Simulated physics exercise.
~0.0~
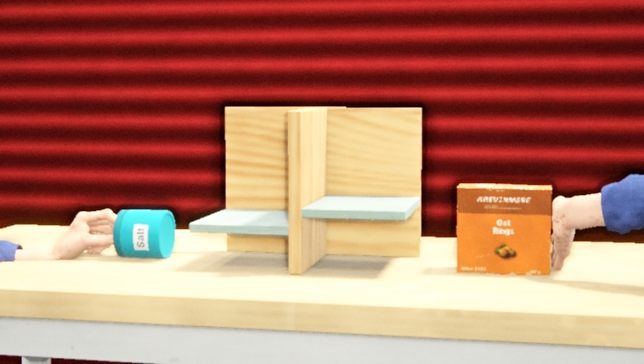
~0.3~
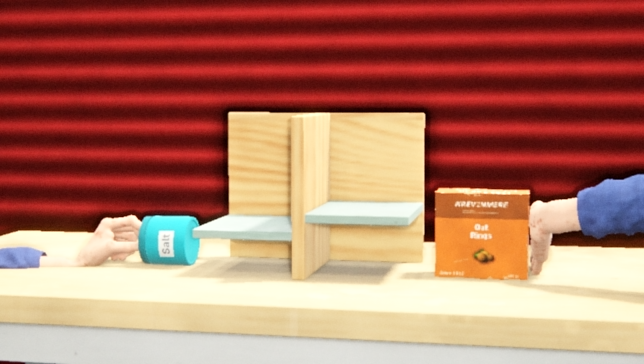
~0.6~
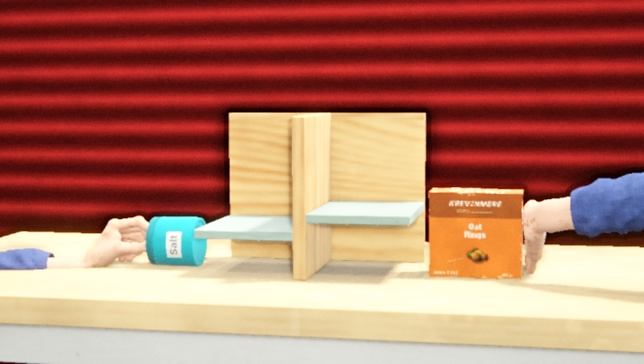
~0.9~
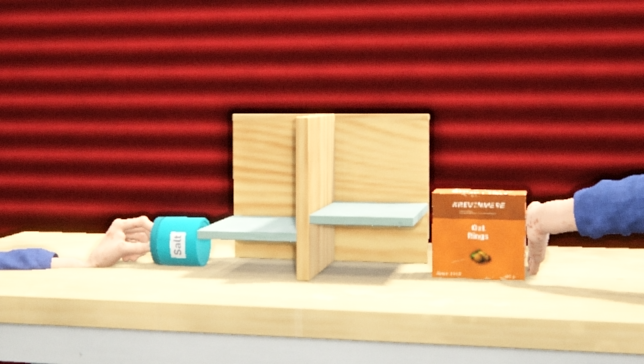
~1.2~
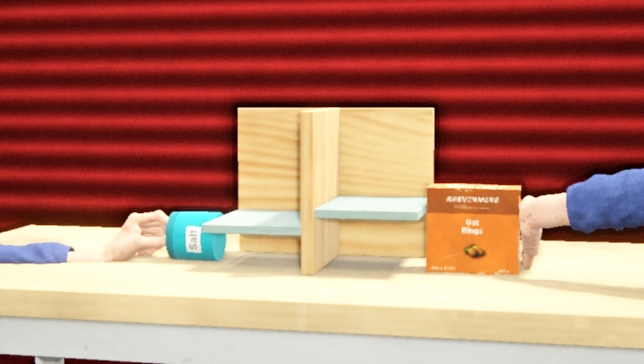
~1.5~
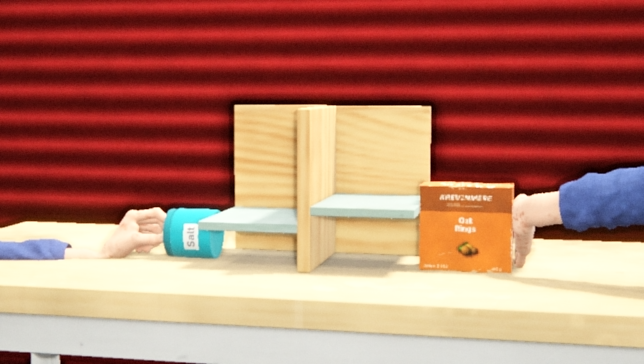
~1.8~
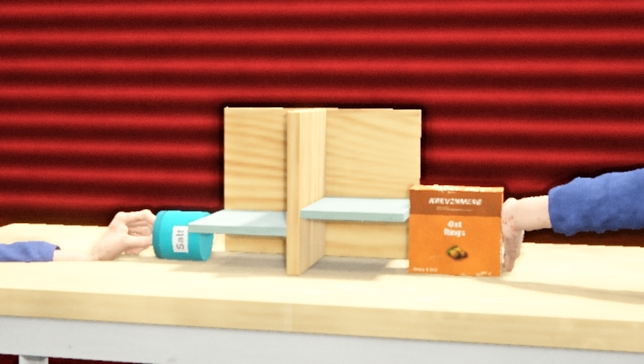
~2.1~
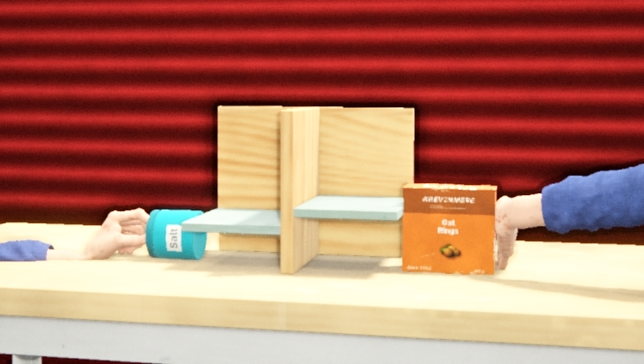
Two hands in blue sleeves reach in from opposite sides of a pale wooden table, seen from the front by a slightly swaying camera against a ridged red wall. A wooden two-sided shelf with pale blue boards stands in the middle, a turquoise jar labelled as salt lying on its left and an orange box upright on its right. The left hand slides the jar rightward while the right hand slides the box leftward, both slowly nearing the shelf. The jar catches at the edge of the left board and the box at the edge of the right one. Both stay there, outside the openings, with the hands still behind them.
